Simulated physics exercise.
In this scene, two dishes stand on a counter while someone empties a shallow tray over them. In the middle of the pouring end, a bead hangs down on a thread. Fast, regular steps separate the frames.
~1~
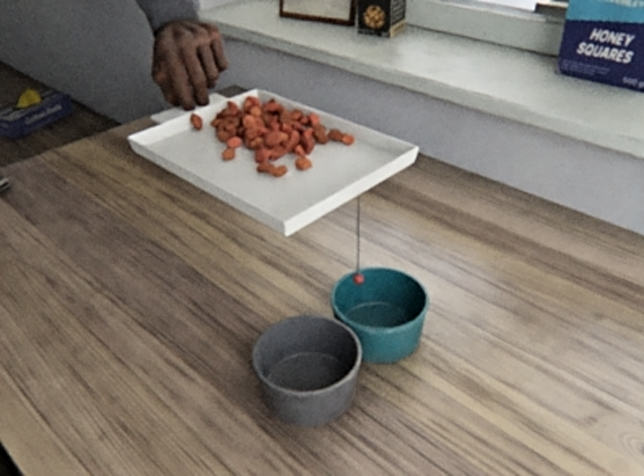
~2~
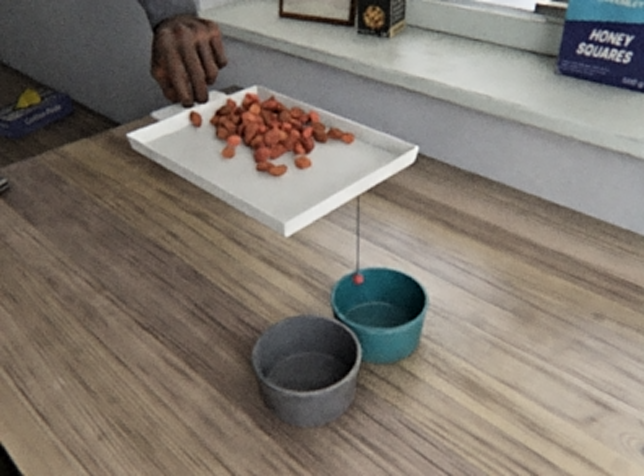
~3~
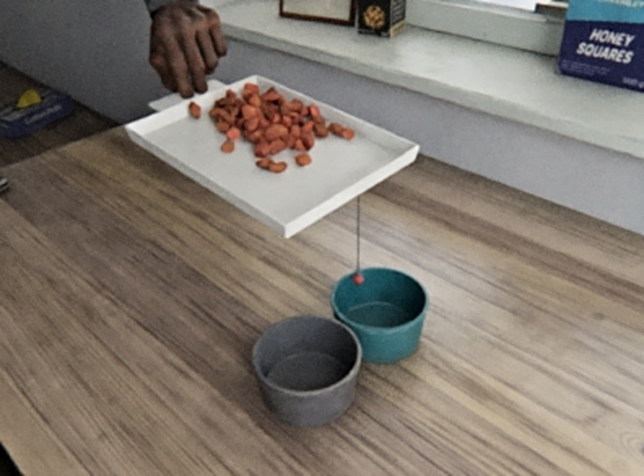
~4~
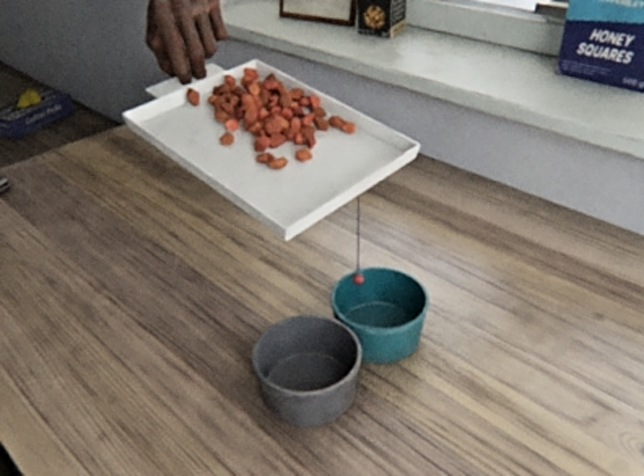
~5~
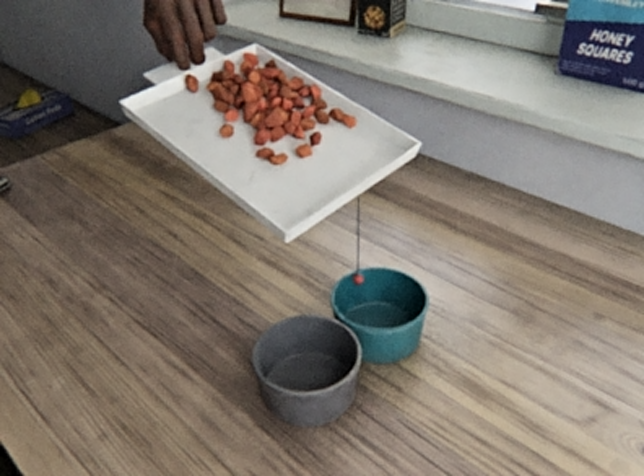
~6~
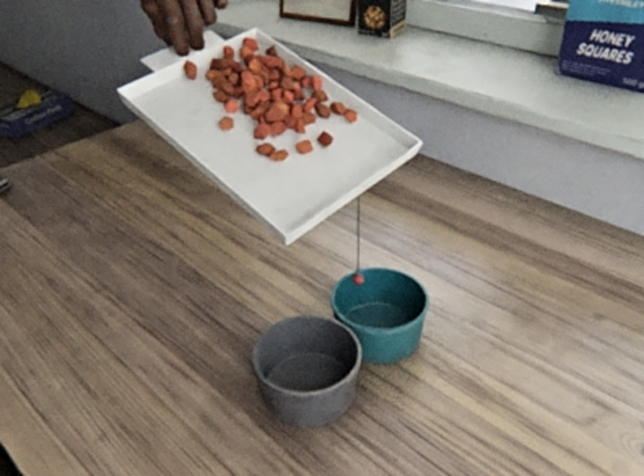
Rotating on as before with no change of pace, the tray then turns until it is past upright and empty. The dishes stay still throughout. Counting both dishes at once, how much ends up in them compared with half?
Most of it finds a dish.
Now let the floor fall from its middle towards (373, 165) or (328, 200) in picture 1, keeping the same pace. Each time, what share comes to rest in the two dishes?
First case: 10 %; second case: 60 %.
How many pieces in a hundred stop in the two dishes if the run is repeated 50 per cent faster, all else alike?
Near 60 in a hundred.
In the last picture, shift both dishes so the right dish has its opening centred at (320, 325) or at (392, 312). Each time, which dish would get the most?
In turn: The right-side dish; the left-side dish.
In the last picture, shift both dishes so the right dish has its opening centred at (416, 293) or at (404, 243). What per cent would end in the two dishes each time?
First try: Roughly 80 per cent; second try: Roughly 0 per cent.
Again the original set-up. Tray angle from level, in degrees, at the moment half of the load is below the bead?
That would be about 85 degrees from level.
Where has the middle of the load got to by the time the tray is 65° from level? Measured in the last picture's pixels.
The middle of the load sits near (323, 213).
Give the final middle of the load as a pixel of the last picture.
It settles centred around (322, 377).
Just after the last frame, tray tipped steeply; roughly two thirds on the tray; just a few outside both; roughly a third in the air.
A moment on, tray tipped past a quarter turn; about a tenth on the tray; roughly half in the left dish; about a tenth in the right dish; roughly a quarter outside both; about a tenth in the air.
Further on, tray tipped past a quarter turn; roughly two thirds in the left dish; roughly a quarter in the right dish; roughly a quarter outside both.
When it is over, tray tipped past a quarter turn; roughly two thirds in the left dish; roughly a quarter in the right dish; roughly a quarter outside both.
